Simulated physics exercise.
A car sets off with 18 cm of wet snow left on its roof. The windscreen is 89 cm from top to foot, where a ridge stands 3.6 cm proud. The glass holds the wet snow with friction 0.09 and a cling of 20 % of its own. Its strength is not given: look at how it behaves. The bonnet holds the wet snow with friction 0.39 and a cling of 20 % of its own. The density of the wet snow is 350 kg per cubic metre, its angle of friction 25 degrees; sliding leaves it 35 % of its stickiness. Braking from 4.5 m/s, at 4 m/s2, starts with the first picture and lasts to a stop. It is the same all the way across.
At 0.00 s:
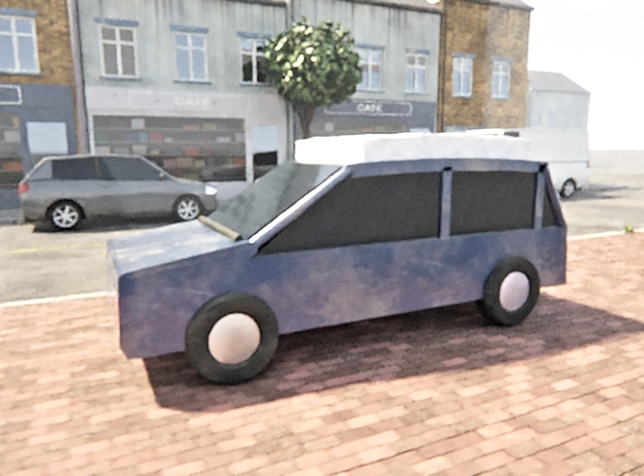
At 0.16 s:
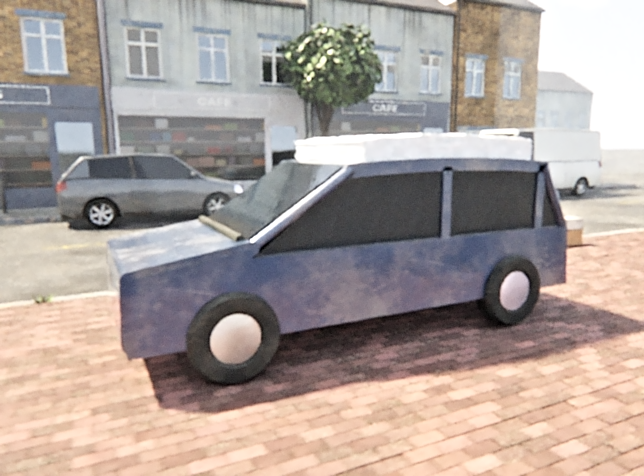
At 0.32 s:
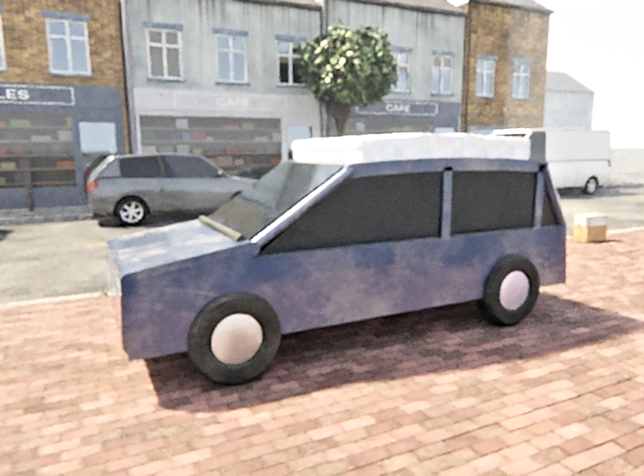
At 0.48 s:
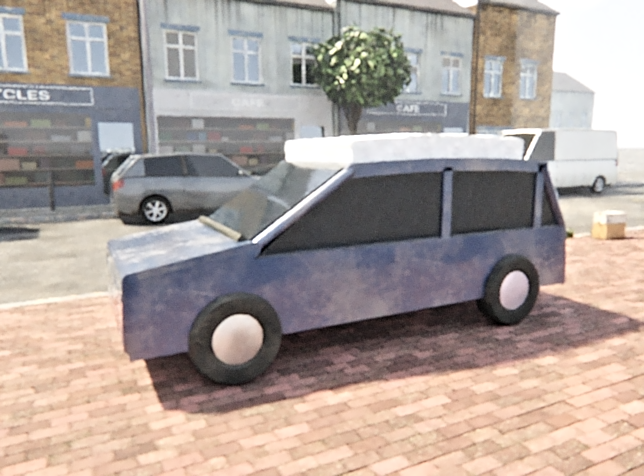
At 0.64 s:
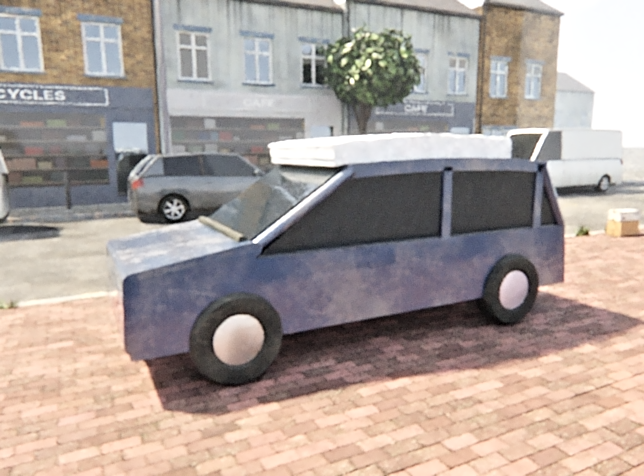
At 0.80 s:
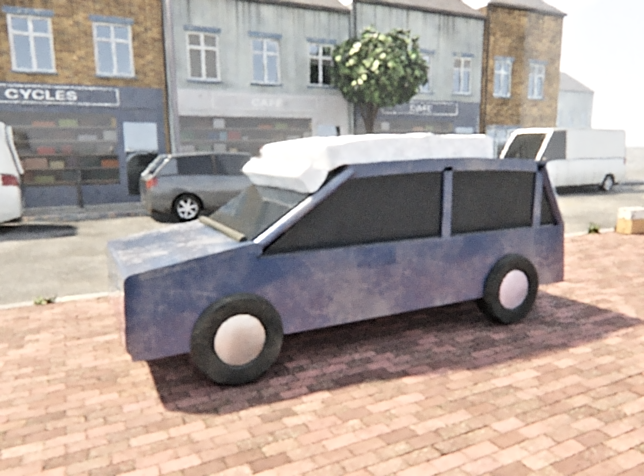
A blue car with a thick white slab of snow on its roof travels left along red brick paving, seen from its side in a sunny street. Behind it are a parked grey car, a white van, a green tree and grey and brown shopfronts. The camera keeps pace as the car slows, and the slab slides forward over the top of the windscreen, then bends downward and cracks at its front.
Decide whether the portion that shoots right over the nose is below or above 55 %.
The result is above 55 %.
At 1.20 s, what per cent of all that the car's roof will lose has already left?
Some 70 per cent.
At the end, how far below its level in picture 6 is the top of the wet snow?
Some 55 cm.
By 1.20 s, 33 % of the snow is on the roof, 45 % on the glass, 22 % on the bonnet and none has gone off the nose.
By 1.68 s, none of the snow is on the roof, 9 % on the glass, 71 % on the bonnet and 20 % has gone off the nose.
By 2.15 s, none of the snow is on the roof, 3 % on the glass, 33 % on the bonnet and 63 % has gone off the nose.
By 2.62 s, none of the snow is on the roof, 3 % on the glass, 18 % on the bonnet and 79 % has gone off the nose.
By 2.90 s, at the end, none of the snow is on the roof, 3 % on the glass, 17 % on the bonnet and 79 % has gone off the nose.
